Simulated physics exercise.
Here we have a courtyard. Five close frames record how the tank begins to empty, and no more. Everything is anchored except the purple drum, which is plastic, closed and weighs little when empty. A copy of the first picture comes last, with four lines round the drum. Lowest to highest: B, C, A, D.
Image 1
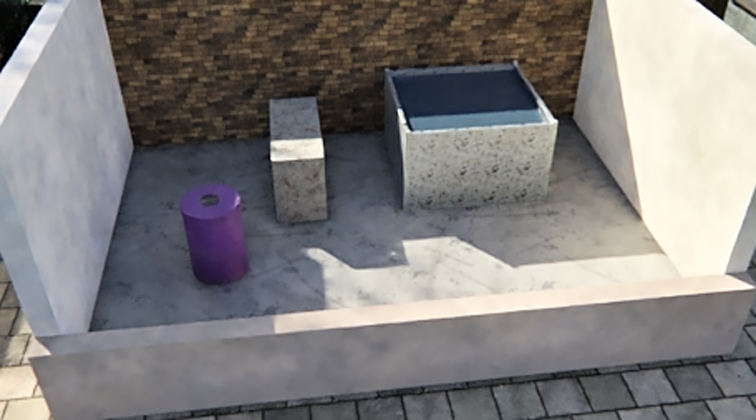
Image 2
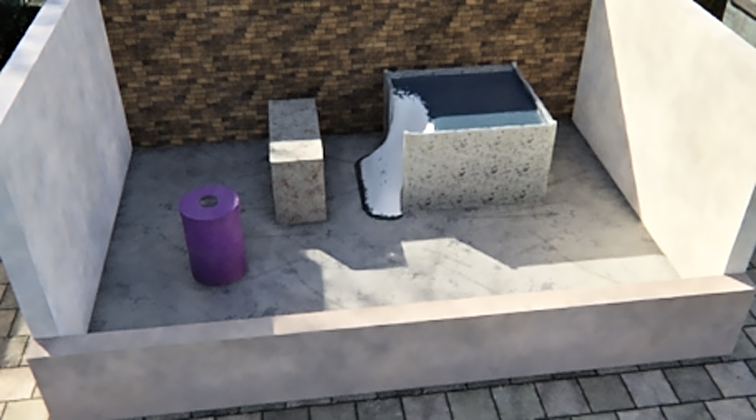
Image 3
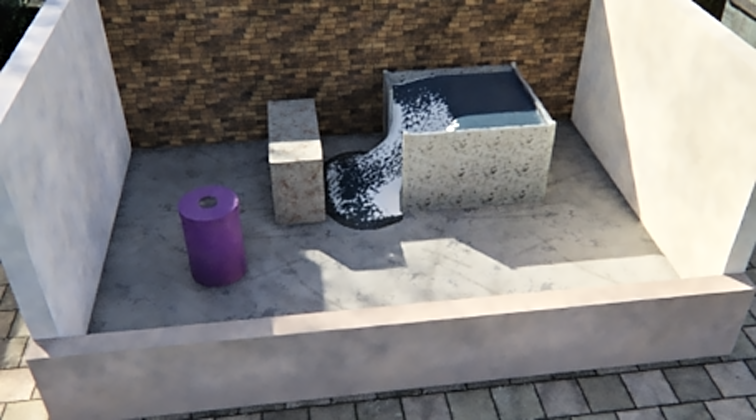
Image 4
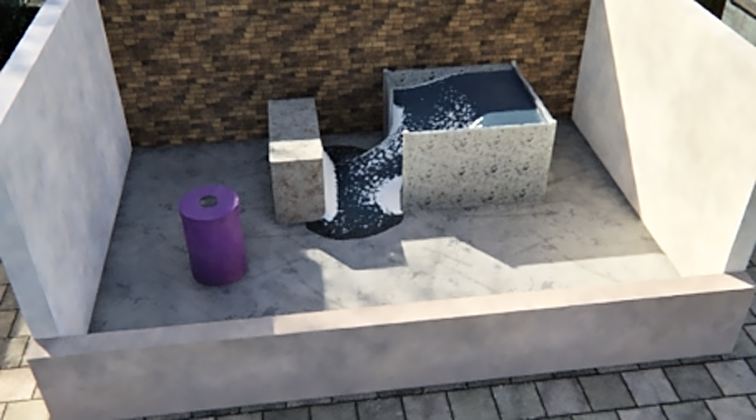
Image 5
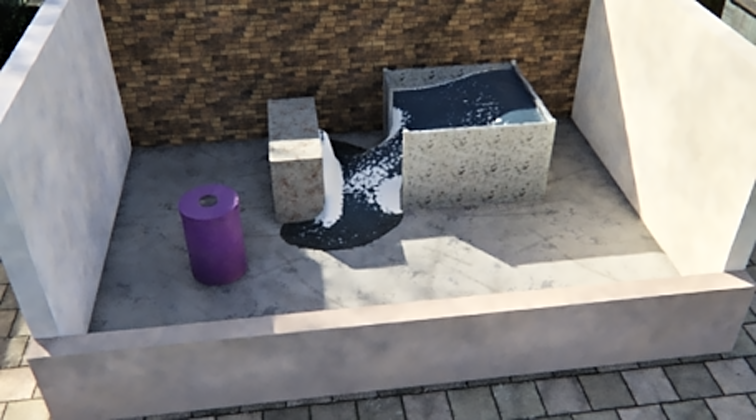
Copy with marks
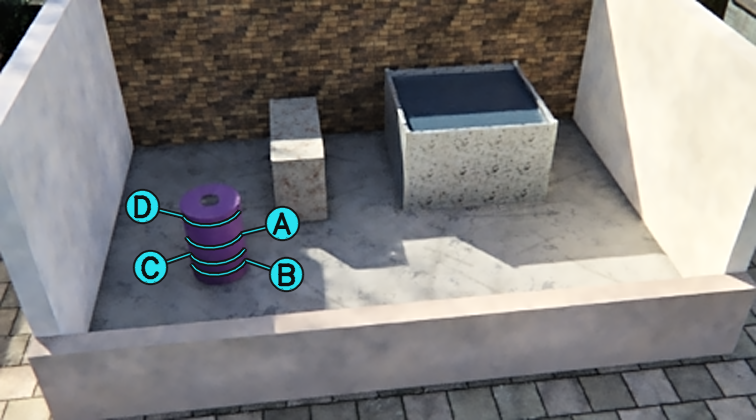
Dark water pouring from the left side of a speckled stone tank, striking a stone block and spreading across the courtyard floor.
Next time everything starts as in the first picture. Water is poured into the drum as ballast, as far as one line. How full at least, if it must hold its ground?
Use mark B.
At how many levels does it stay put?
All four.
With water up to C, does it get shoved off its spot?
No, that is safe.
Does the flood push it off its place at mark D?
No.
On the marked copy, A at (213, 247); B at (218, 274); C at (216, 263); D at (210, 225); from the bottom up B, C, A, D.
With A, it does not move.
With B, it does not move.
With C, it does not move.
With D, it does not move.
